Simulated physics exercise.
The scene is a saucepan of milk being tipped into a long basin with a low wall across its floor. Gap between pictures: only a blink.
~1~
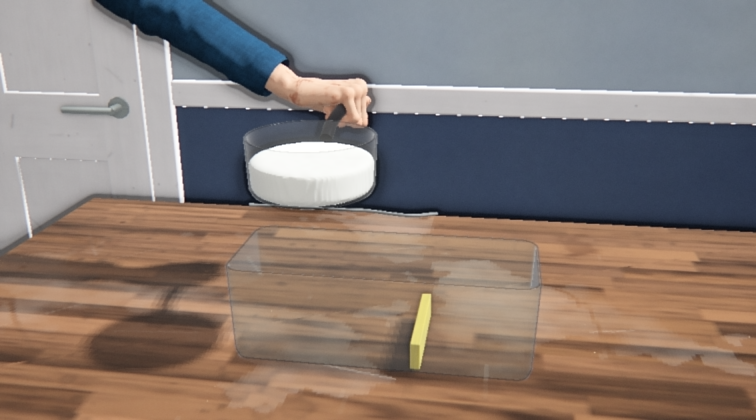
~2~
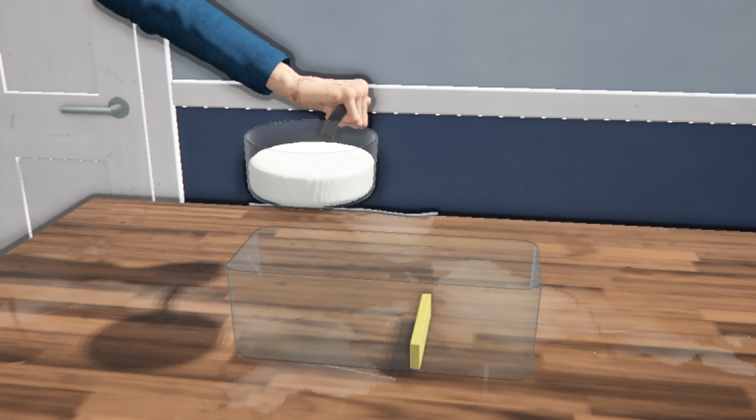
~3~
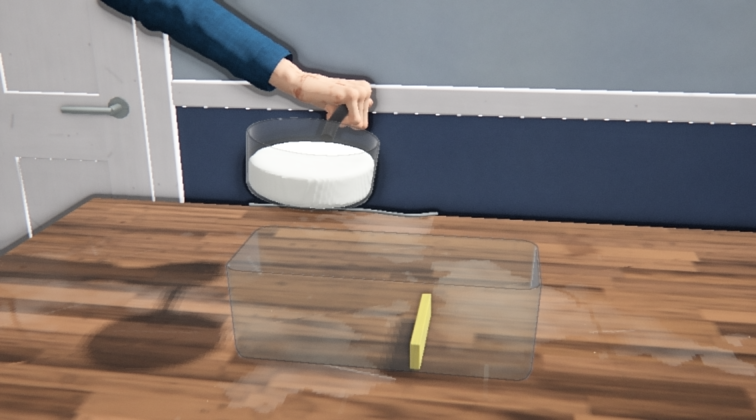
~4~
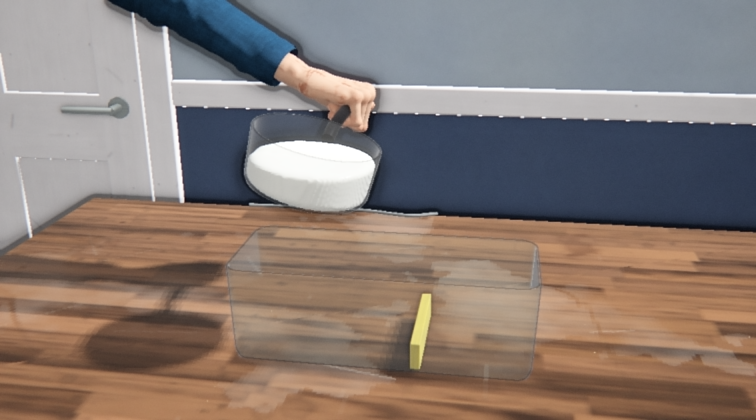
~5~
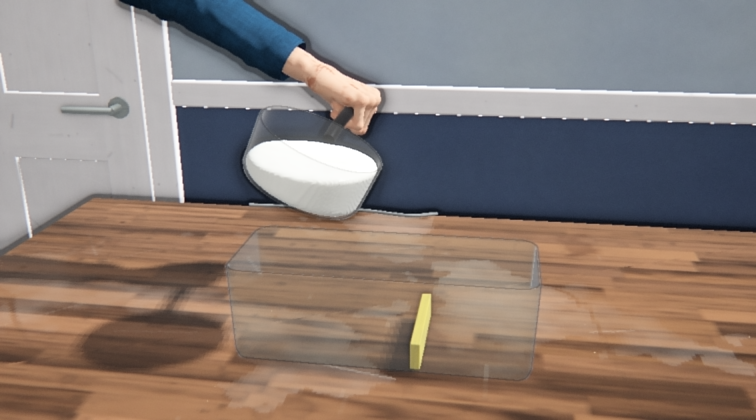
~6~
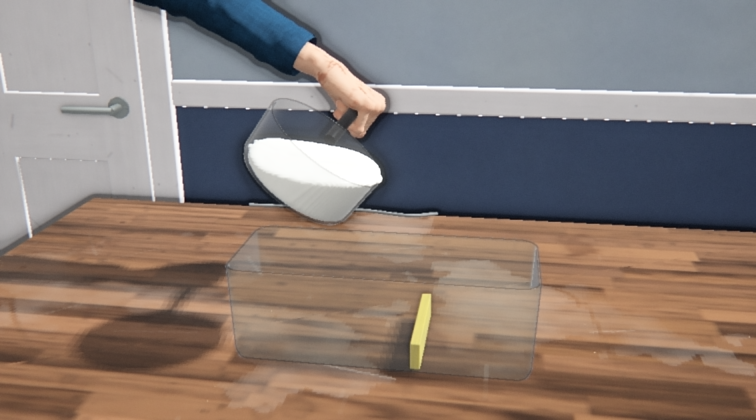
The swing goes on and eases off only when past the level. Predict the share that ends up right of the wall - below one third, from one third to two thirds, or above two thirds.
The right of the wall is going to lack a full third.
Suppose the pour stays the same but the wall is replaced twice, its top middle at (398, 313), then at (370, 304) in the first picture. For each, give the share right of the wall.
50 % then 75 %, approximately.
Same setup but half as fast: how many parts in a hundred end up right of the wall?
Near 35 in a hundred.
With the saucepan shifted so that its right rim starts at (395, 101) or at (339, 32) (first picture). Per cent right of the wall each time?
One after the other: 45 %, 15 %.
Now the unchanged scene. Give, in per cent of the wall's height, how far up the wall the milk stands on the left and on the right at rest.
The left side sits at 50 per cent and the right side at 20.
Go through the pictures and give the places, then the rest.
The first picture shows tilt 0°; pouring edge (375, 140); surface from (254, 156) to (373, 160); the long basin's rim runs from (242, 247) to (539, 266); the wall's top is at (421, 319).
The second picture shows tilt 2°; pouring edge (376, 141); surface from (253, 155) to (373, 161).
The third picture shows tilt 7°; pouring edge (377, 147); surface from (253, 153) to (373, 162).
The fourth picture shows tilt 15°; pouring edge (379, 156); surface from (253, 152) to (374, 164).
The fifth picture shows tilt 25°; pouring edge (380, 169); surface from (252, 148) to (377, 167).
The sixth picture shows tilt 38°; pouring edge (377, 183); surface from (253, 142) to (377, 172); 1 per cent is over the edge.
A moment on, the saucepan is tipped right over and 12 per cent is still to pour, 55 is left of the wall and 10 right of it.
Next, the saucepan is tipped right over and 1 per cent is still to pour, 73 is left of the wall and 19 right of it.
Then the saucepan is tipped right over and 0 per cent is still to pour, 73 is left of the wall and 21 right of it.
Later the saucepan is tipped right over and 0 per cent is still to pour, 74 is left of the wall and 22 right of it.
Finally, 74 per cent lies left of the wall, 22 right of it and 5 outside.
